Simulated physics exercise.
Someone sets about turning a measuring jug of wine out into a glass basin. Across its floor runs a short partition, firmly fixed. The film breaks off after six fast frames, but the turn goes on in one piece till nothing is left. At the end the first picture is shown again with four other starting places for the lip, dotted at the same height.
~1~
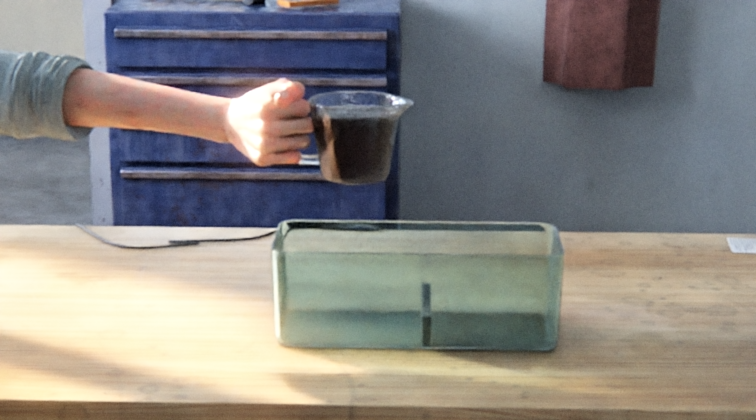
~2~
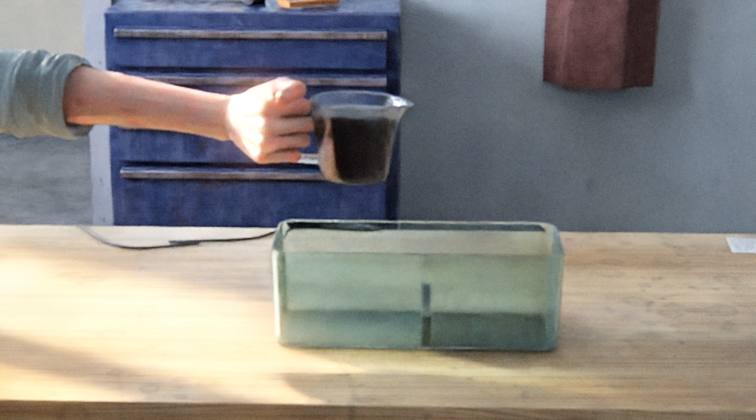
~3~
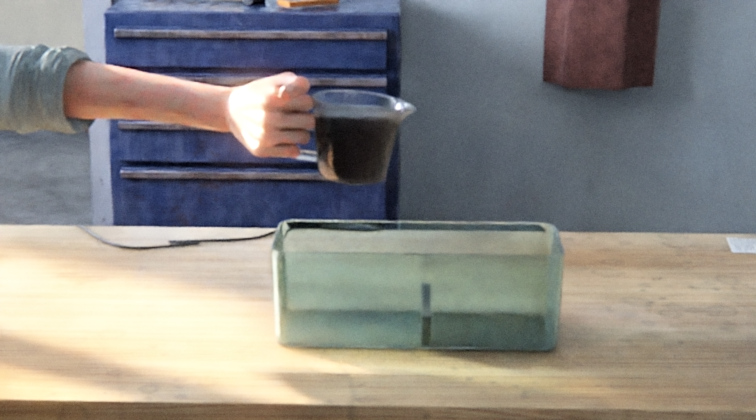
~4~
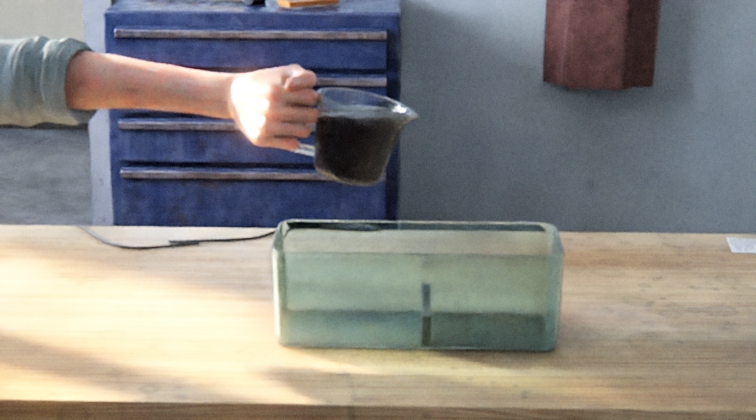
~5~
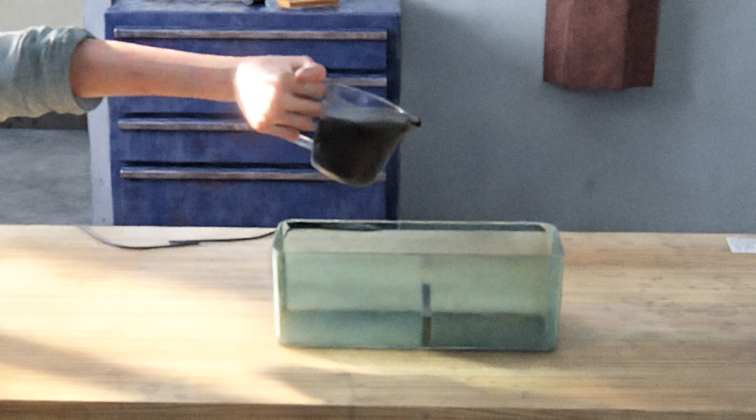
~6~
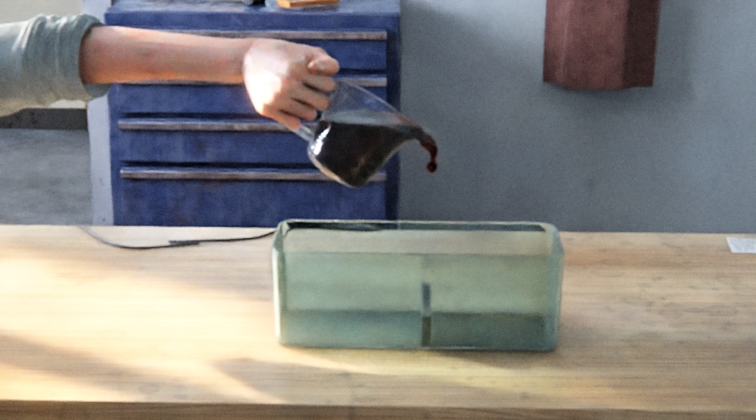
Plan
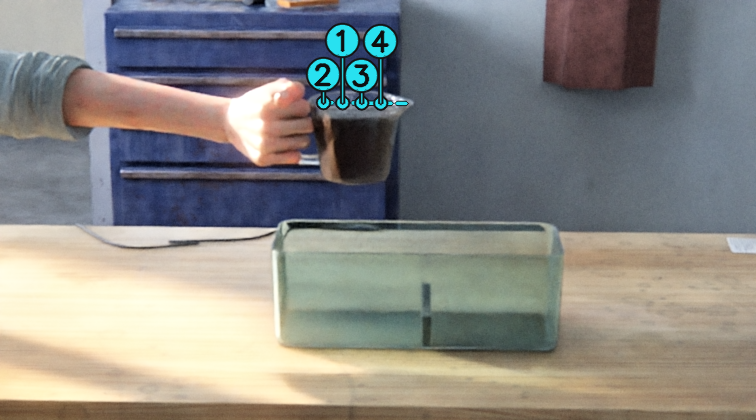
A hand held a clear jug of dark liquid level above a glass basin on a wooden table, then gradually tilted it to the right until a thin reddish trickle came over the lip.
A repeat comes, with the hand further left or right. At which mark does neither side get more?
4 beats the others.
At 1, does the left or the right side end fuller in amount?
More ends on the left.
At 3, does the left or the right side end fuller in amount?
The left one.
In cyan, 1 at (342, 102); 2 at (323, 102); 3 at (361, 103); 4 at (380, 103).
For spot 1, about 93 % ends left of the wall and 5 % right of it.
For spot 2, about 94 % ends left of the wall and 5 % right of it.
For spot 3, about 79 % ends left of the wall and 19 % right of it.
For spot 4, about 42 % ends left of the wall and 57 % right of it.
